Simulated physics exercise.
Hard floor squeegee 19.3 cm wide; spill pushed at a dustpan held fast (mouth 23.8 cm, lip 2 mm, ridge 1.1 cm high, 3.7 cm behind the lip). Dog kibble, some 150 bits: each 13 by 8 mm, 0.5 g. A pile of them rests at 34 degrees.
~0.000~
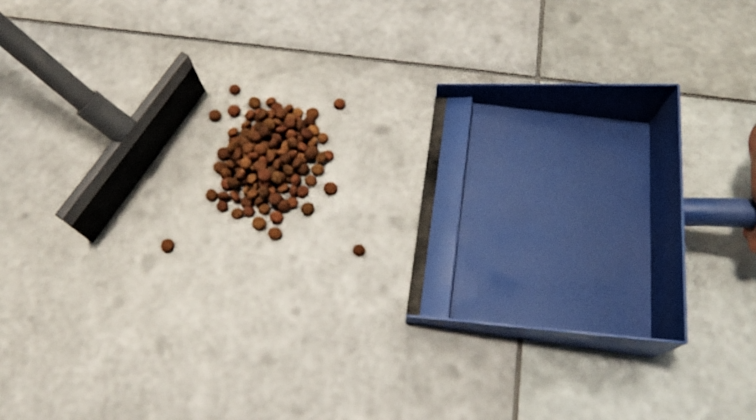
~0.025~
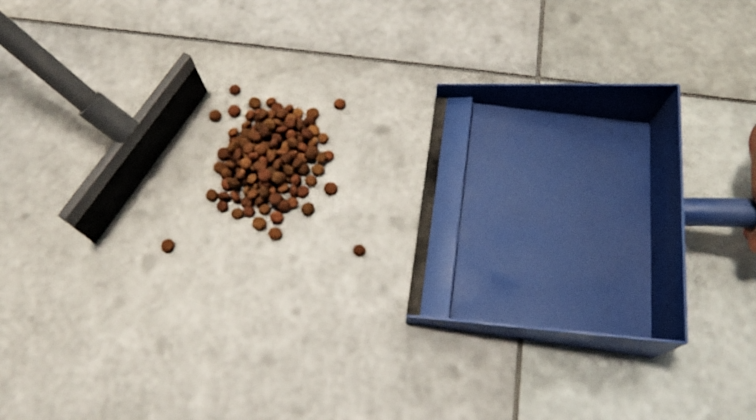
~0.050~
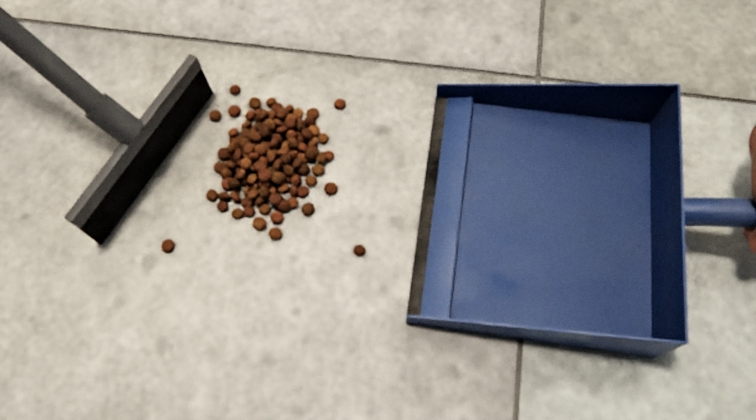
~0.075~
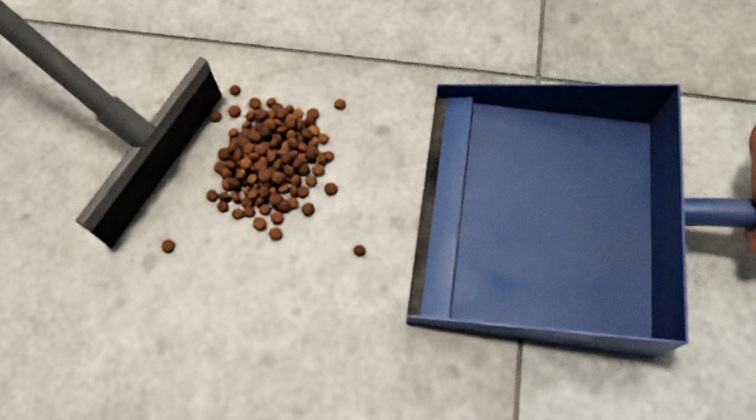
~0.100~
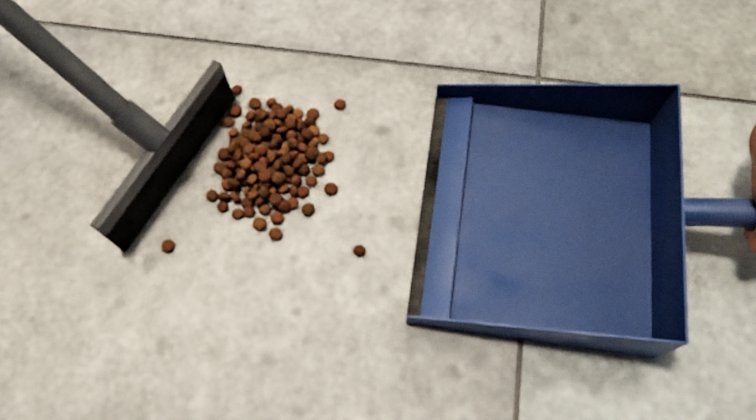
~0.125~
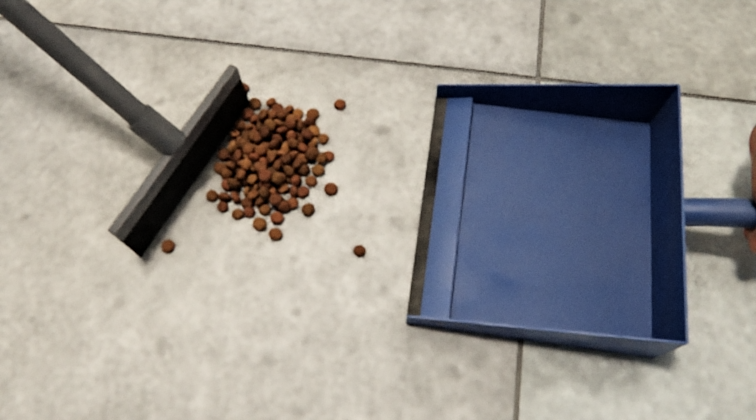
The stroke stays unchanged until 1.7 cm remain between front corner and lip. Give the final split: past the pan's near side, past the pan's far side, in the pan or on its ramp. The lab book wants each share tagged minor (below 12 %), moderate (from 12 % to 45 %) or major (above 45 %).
In the end past the pan's near side: Looks like a thin scattering will settle there; past the pan's far side: Looks like a thin scattering will settle there; in the pan or on its ramp: Looks like an in-between amount will settle there.
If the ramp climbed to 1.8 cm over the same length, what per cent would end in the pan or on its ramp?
That would give something like 20 per cent.
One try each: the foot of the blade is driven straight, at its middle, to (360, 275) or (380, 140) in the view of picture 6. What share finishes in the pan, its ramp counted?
About 25 and 5 per cent.
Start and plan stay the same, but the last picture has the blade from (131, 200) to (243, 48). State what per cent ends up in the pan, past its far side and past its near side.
The pan gets 0, the far side 10 and the near side 0.
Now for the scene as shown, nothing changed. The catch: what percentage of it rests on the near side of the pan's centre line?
Some 40 per cent.
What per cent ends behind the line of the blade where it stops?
Estimate: Near 10 %.
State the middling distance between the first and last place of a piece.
I'd put it near 16 cm.
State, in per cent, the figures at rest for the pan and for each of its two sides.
Near: 0; far: 0; pan: 25 (percent).
Then, at 0.27 s, middle of the blade 13 cm from the lip; 0 % over the lip, far side 0 %, near side 0 %.
After 0.37 s, middle of the blade 7 cm from the lip; 0 % over the lip, far side 0 %, near side 0 %.
After 0.60 s, middle of the blade 5 cm from the lip; 25 % over the lip, far side 0 %, near side 0 %.
At rest (1.0 s), near side 0 %, far side 0 %, pan 25 %, in front of the lip or behind the blade 70 %.
